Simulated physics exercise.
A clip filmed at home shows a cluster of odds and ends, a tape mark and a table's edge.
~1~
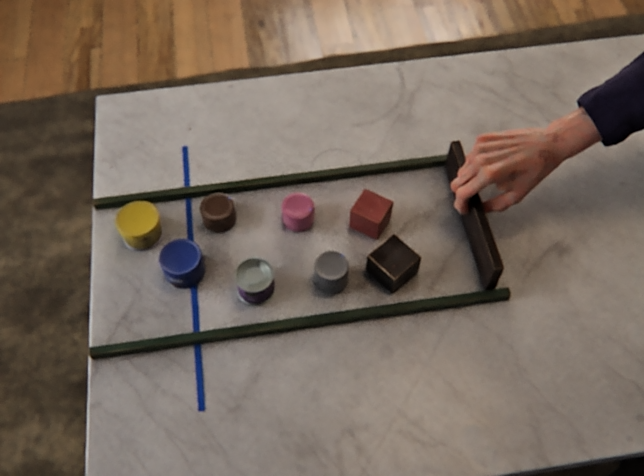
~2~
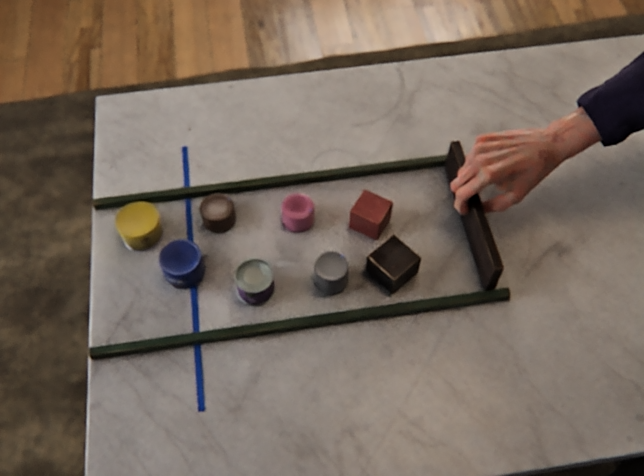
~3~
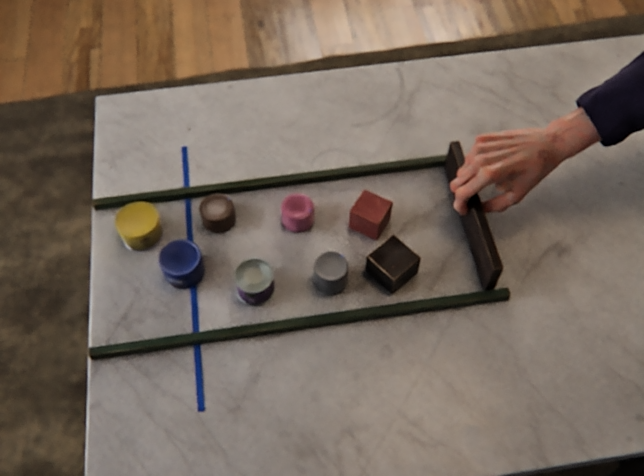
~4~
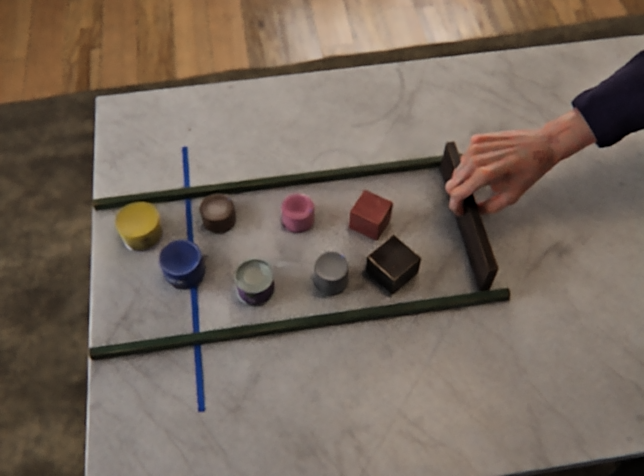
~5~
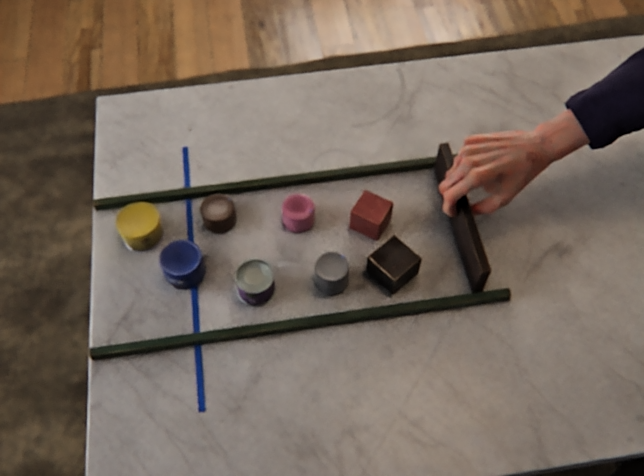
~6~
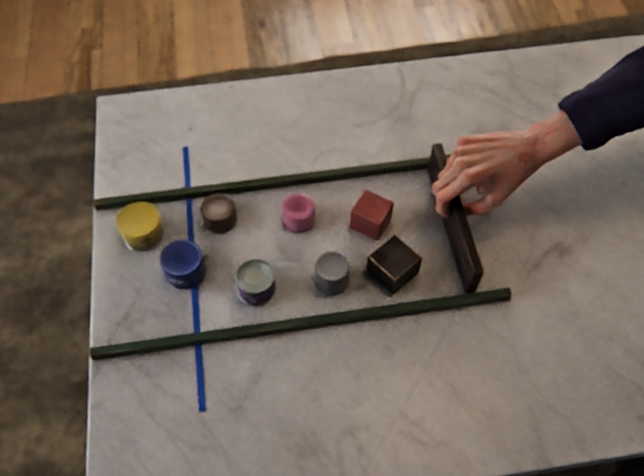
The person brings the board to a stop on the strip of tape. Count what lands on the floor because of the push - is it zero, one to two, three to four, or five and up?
Looks like not a single one goes over the edge.
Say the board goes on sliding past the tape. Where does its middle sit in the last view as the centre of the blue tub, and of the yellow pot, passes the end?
The middle is at (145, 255) when it's the blue tub, and at (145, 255) when it's the yellow pot.
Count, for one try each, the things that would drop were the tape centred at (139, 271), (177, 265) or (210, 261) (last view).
In order, the counts are 4, 1 and 0.
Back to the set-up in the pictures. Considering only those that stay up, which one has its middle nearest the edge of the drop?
The purple pot winds up nearest.
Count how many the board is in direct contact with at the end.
So the total is 3.
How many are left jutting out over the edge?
1 is the number.
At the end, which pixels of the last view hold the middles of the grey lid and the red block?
I'd say approximately (136, 304) and then (174, 255).
Soon after, none off yet; yellow pot at rest near (141, 227); blue tub at rest near (183, 265); brown lid at rest near (219, 213).
Then, none off yet; yellow pot at rest near (141, 227); blue tub at rest near (179, 263); brown lid moved about its own width near (187, 214).
At rest, the number that fall off is zero.
